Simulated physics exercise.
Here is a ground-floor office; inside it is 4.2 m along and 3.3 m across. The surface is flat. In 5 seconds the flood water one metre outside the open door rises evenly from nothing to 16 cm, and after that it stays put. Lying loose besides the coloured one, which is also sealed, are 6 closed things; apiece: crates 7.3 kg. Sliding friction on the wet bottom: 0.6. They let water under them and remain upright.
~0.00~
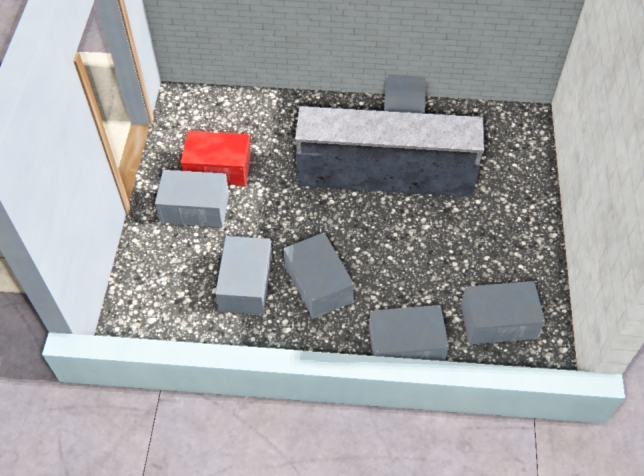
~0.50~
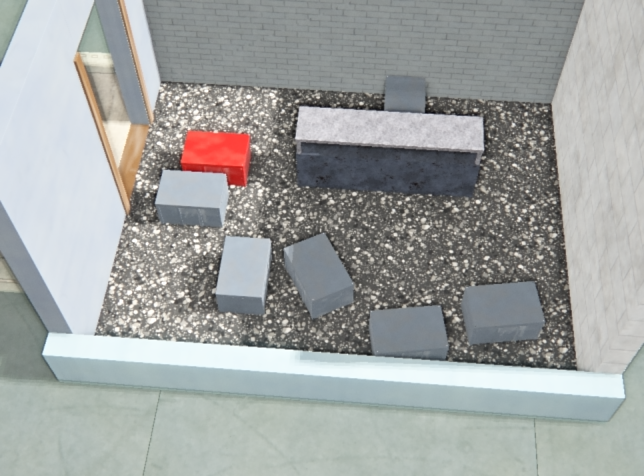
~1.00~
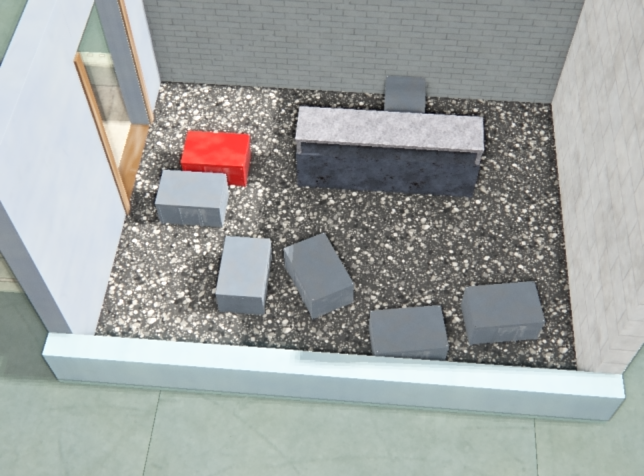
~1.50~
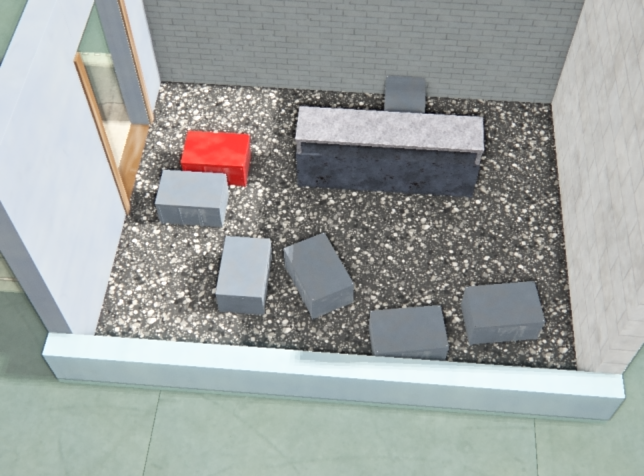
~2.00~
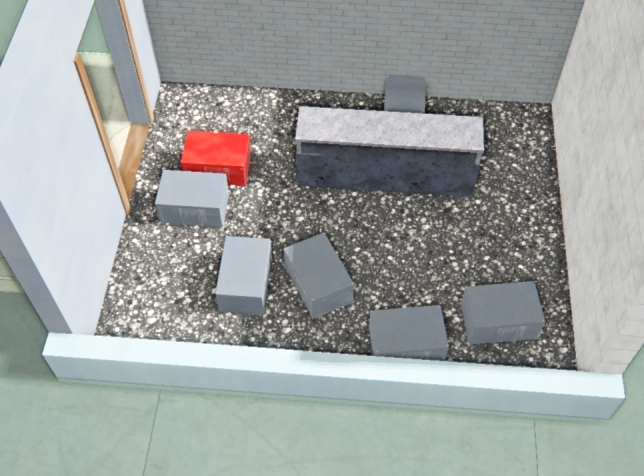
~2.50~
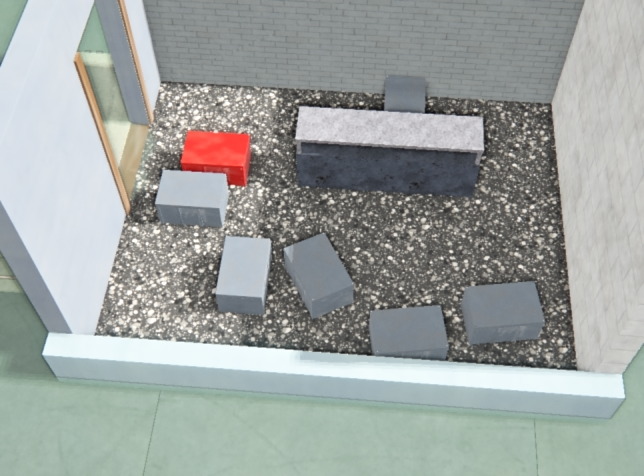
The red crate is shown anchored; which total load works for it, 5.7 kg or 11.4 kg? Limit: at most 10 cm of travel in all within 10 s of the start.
Neither of them.
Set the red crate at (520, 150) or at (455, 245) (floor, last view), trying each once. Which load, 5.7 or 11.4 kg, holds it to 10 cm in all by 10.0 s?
Going in order: Neither weight works, heavier weight required.
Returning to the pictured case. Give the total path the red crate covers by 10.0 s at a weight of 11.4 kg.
Close to 50 cm, all told.
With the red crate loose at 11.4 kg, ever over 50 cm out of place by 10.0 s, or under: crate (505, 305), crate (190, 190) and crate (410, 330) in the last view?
In order: Within the mark, above the mark, within the mark.
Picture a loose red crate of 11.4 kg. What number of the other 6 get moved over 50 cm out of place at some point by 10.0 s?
It works out to 3.
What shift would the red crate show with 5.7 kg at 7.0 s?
Close to 100 centimetres.
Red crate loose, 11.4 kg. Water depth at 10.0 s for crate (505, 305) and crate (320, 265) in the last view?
Around 4 cm and 4 cm.
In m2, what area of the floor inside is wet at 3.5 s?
Roughly 0.5 m2.
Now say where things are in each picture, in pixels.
The red crate at (215, 148) rests on the ground; 0.0 m2 under water; 0 of 7 have shifted, in the first picture.
The red crate at (215, 148), on the bottom; water covers 0.0 m2; 0 of 7 have shifted, in the second picture.
The red crate at (215, 148) rests on the ground; 0.0 m2 under water; 0 of 7 have shifted, in the third picture.
The red crate at (215, 148) rests on the ground; 0.0 m2 under water; 0 of 7 have shifted, in the fourth picture.
The red crate at (215, 148), on the bottom; water covers 0.0 m2; 0 of 7 have shifted, in the fifth picture.
The red crate at (215, 148), on the bottom; 0.0 m2 under water; 0 of 7 have shifted, in the sixth picture.
After 3.5 s the red crate would be 5 cm from its start with 5.7 kg and 0 cm from its start with 11.4 kg; 3 cm of water round it then.
After 4.5 s the red crate would be 31 cm from its start with 5.7 kg and 17 cm from its start with 11.4 kg; 3 cm of water round it then.
After 7.0 s the red crate would be 109 cm from its start with 5.7 kg and 48 cm from its start with 11.4 kg; 5 cm of water round it then.
After 10.0 s the red crate would be 302 cm from its start with 5.7 kg and 48 cm from its start with 11.4 kg; 6 cm of water round it then.
